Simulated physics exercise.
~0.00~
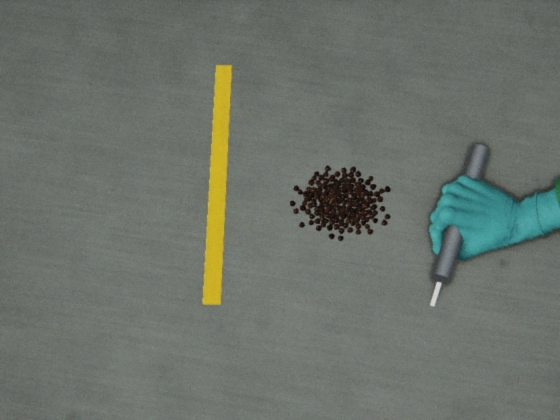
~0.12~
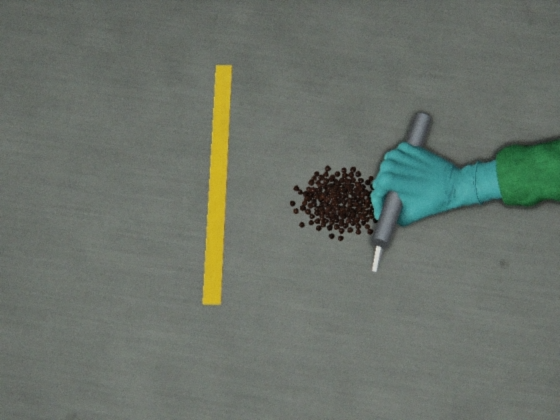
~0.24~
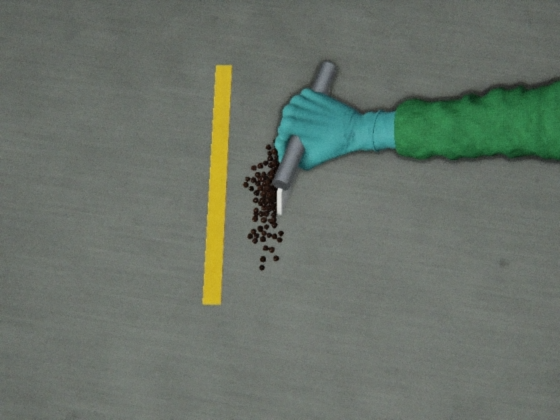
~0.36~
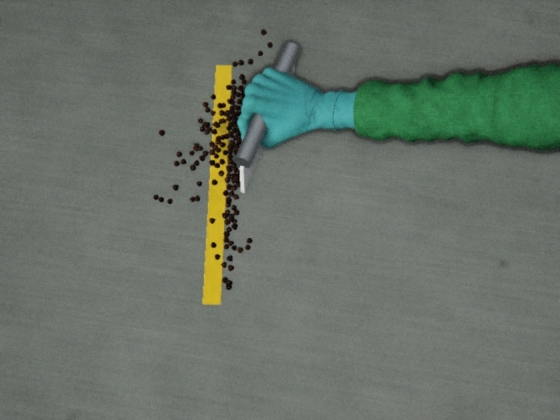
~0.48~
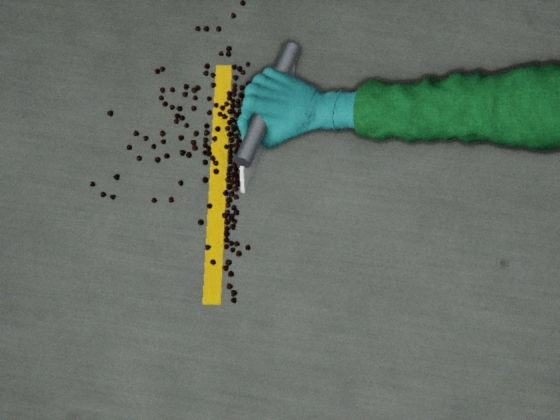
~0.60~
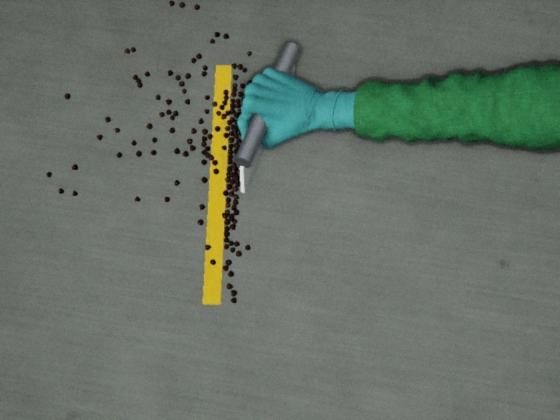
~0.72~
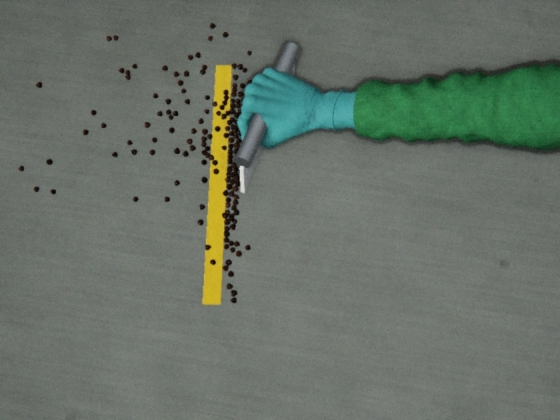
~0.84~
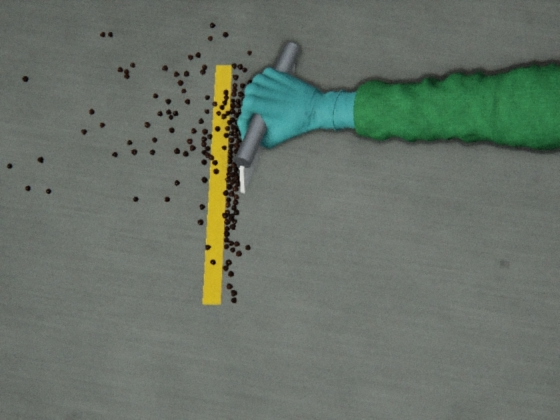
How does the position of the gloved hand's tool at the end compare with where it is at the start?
At the start the tool is at the right side, beyond the heap of beans. By the end it is farther left and higher up, resting just to the right of the yellow strip.
